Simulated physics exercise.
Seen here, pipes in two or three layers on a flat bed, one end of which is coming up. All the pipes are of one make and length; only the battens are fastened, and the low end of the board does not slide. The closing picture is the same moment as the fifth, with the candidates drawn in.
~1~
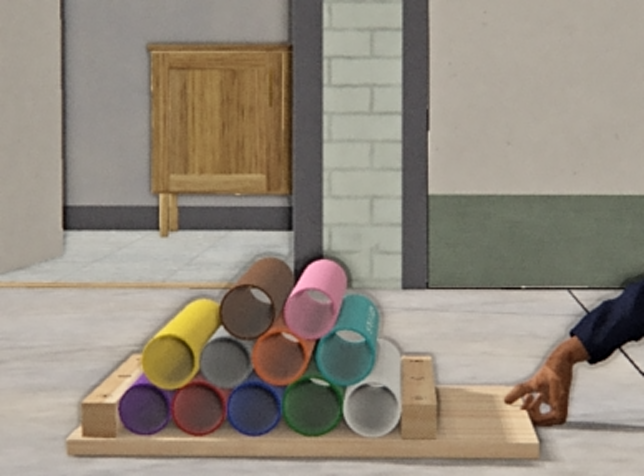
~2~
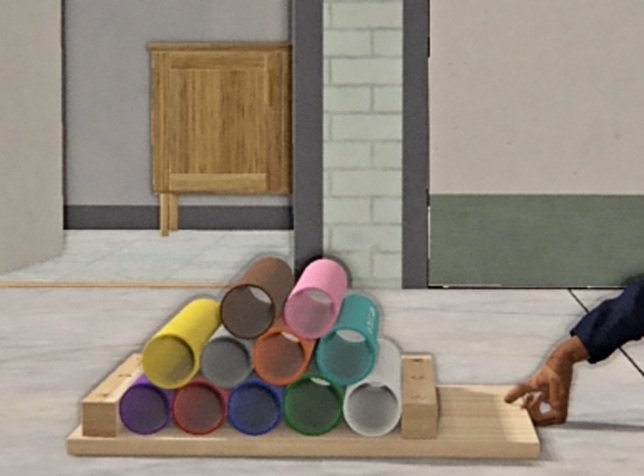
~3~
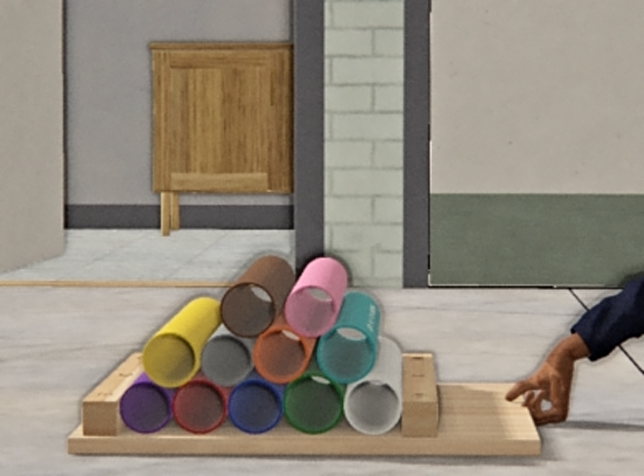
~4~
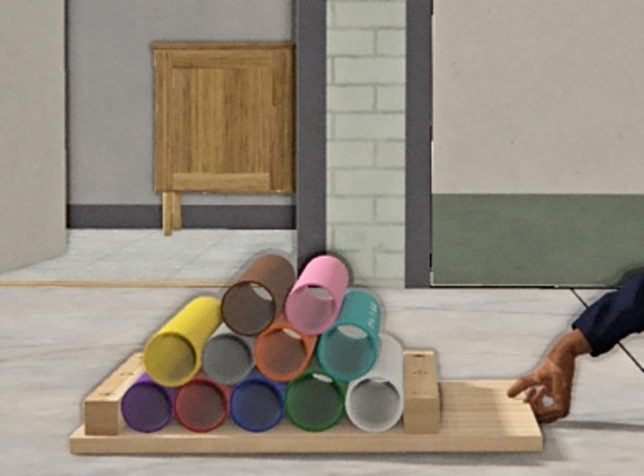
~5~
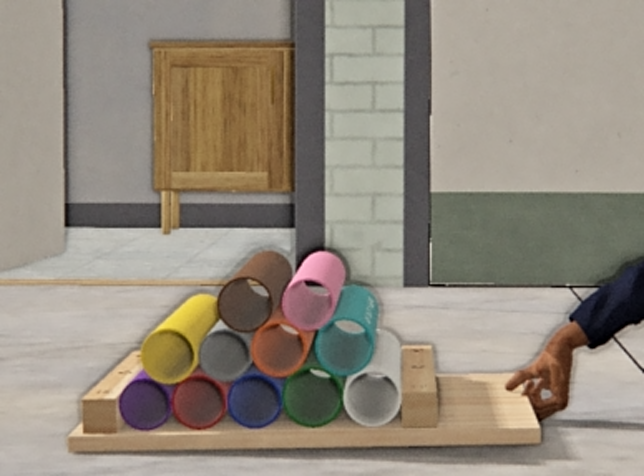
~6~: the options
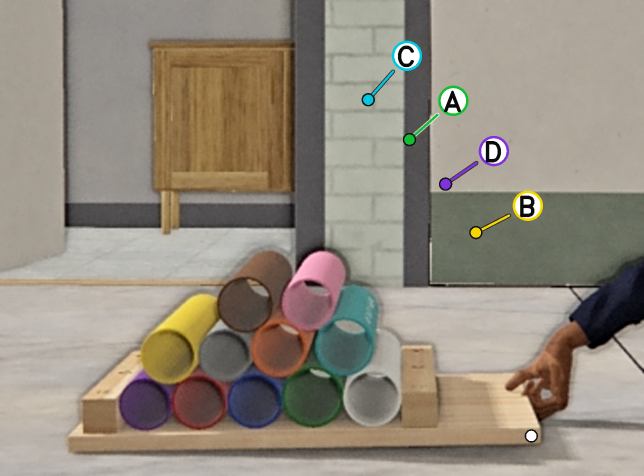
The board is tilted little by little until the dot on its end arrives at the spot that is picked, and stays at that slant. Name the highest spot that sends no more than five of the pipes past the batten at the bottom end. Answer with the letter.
The last mark within the limit is B.
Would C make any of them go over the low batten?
Yes.
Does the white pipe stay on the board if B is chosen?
The white pipe: Yes.
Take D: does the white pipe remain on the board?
The white pipe: Yes.
On the marked copy, A at (410, 139); B at (476, 233); C at (368, 100); D at (445, 184); the white dot at (531, 436).
Following B. Soon after the start, board at 16°.
Later, board at 28°.
In the end, board at 28°, five over the low batten.
As for the rest, A six over the low batten; C six over the low batten; D six over the low batten.
